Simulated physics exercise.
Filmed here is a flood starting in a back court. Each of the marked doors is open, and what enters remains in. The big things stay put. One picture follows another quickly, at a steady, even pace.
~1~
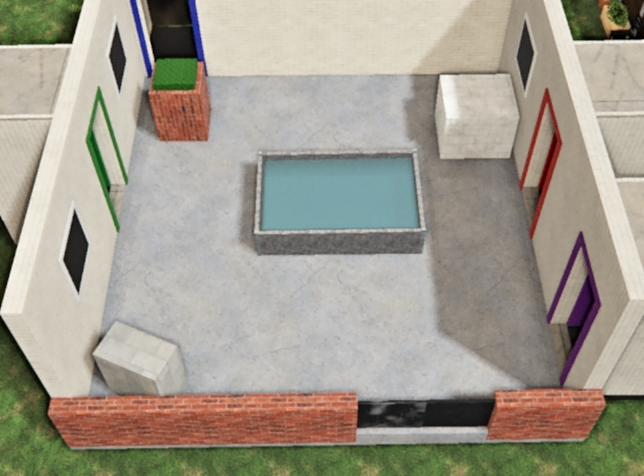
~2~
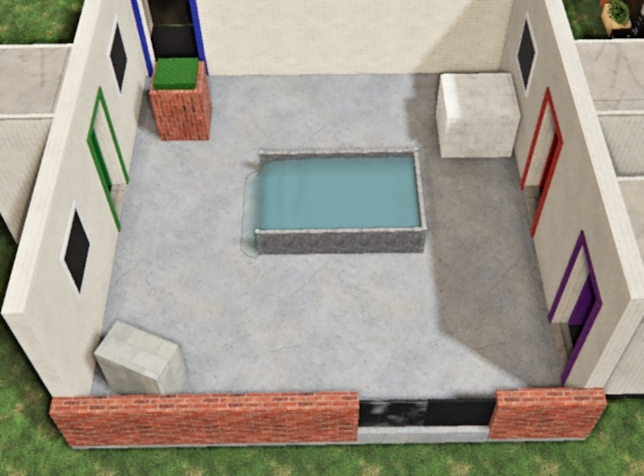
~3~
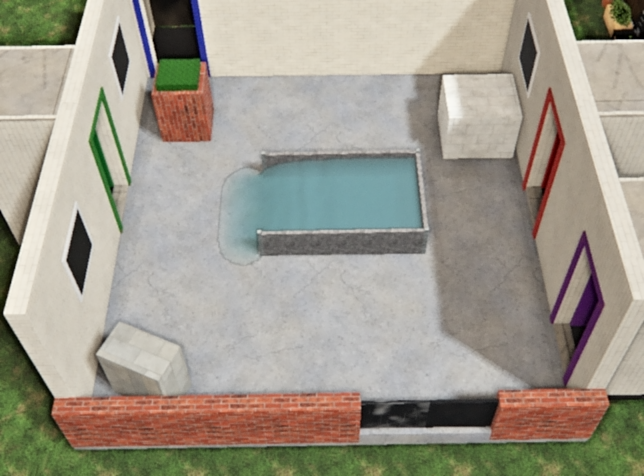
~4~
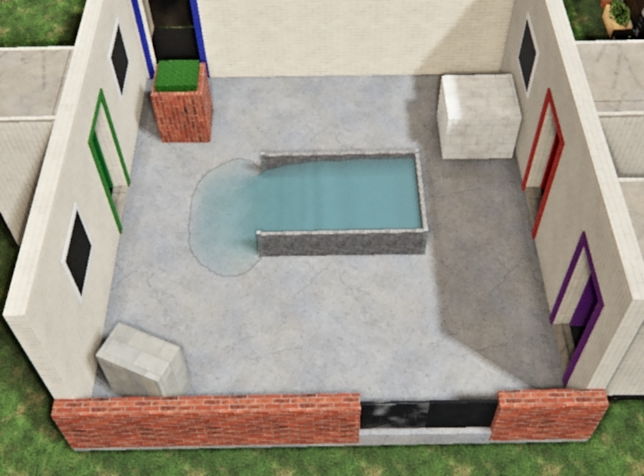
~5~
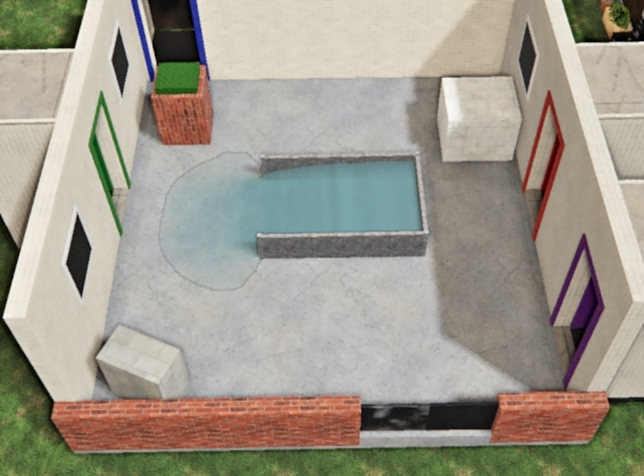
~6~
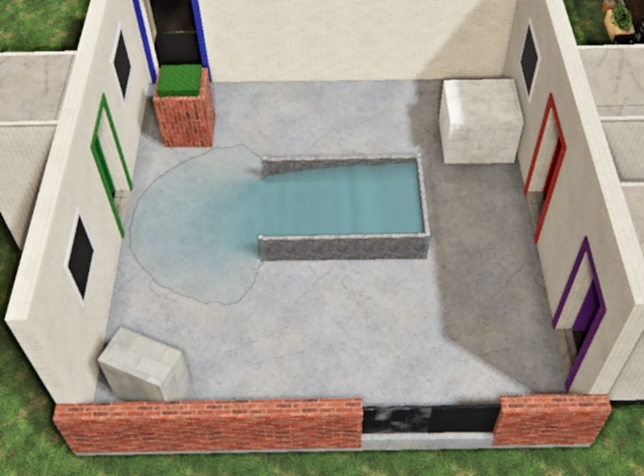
Water pours out of the tank's open left end and spreads left across the grey courtyard floor.
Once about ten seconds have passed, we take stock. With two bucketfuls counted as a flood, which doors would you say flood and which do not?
Outcome: The red door keeps inside the allowance there; the green door exceeds the allowance there; the purple door exceeds the allowance there; the blue door exceeds the allowance there.
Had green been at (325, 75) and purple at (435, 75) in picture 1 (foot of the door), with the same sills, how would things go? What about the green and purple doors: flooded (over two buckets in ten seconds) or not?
I reckon the green door is safe, and the purple door is safe.
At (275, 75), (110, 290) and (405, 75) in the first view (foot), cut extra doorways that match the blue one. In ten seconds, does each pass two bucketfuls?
Log: Door one is below the limit; door two is above the limit; door three is below the limit.
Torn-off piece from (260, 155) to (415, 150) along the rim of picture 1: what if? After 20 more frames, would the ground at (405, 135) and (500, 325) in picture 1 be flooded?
Soaked and Still dry.
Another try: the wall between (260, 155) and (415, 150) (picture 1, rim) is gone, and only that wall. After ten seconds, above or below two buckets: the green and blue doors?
As far as I can tell, green door doesn't reach the threshold while blue door surpasses the threshold.
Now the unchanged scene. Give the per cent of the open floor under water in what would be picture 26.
I reckon around 30 %.
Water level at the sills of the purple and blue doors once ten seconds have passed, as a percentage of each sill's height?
Estimate, in order: 320 and 30 percent.
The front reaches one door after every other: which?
It's the one in red.
A moment on, water covers 20 % of the floor; the red door not reached, the green door over two buckets in, the purple door not reached, the blue door not reached.
Next, water covers 25 % of the floor; the red door not reached, the green door far over two buckets in, the purple door not reached, the blue door not reached.
Then, water covers 30 % of the floor; the red door not reached, the green door far over two buckets in, the purple door not reached, the blue door under two buckets in.
Later, water covers 55 % of the floor; the red door not reached, the green door far over two buckets in, the purple door not reached, the blue door over two buckets in.
In the end, water covers 85 % of the floor; the red door wet at the sill, nothing in, the green door far over two buckets in, the purple door over two buckets in, the blue door over two buckets in.
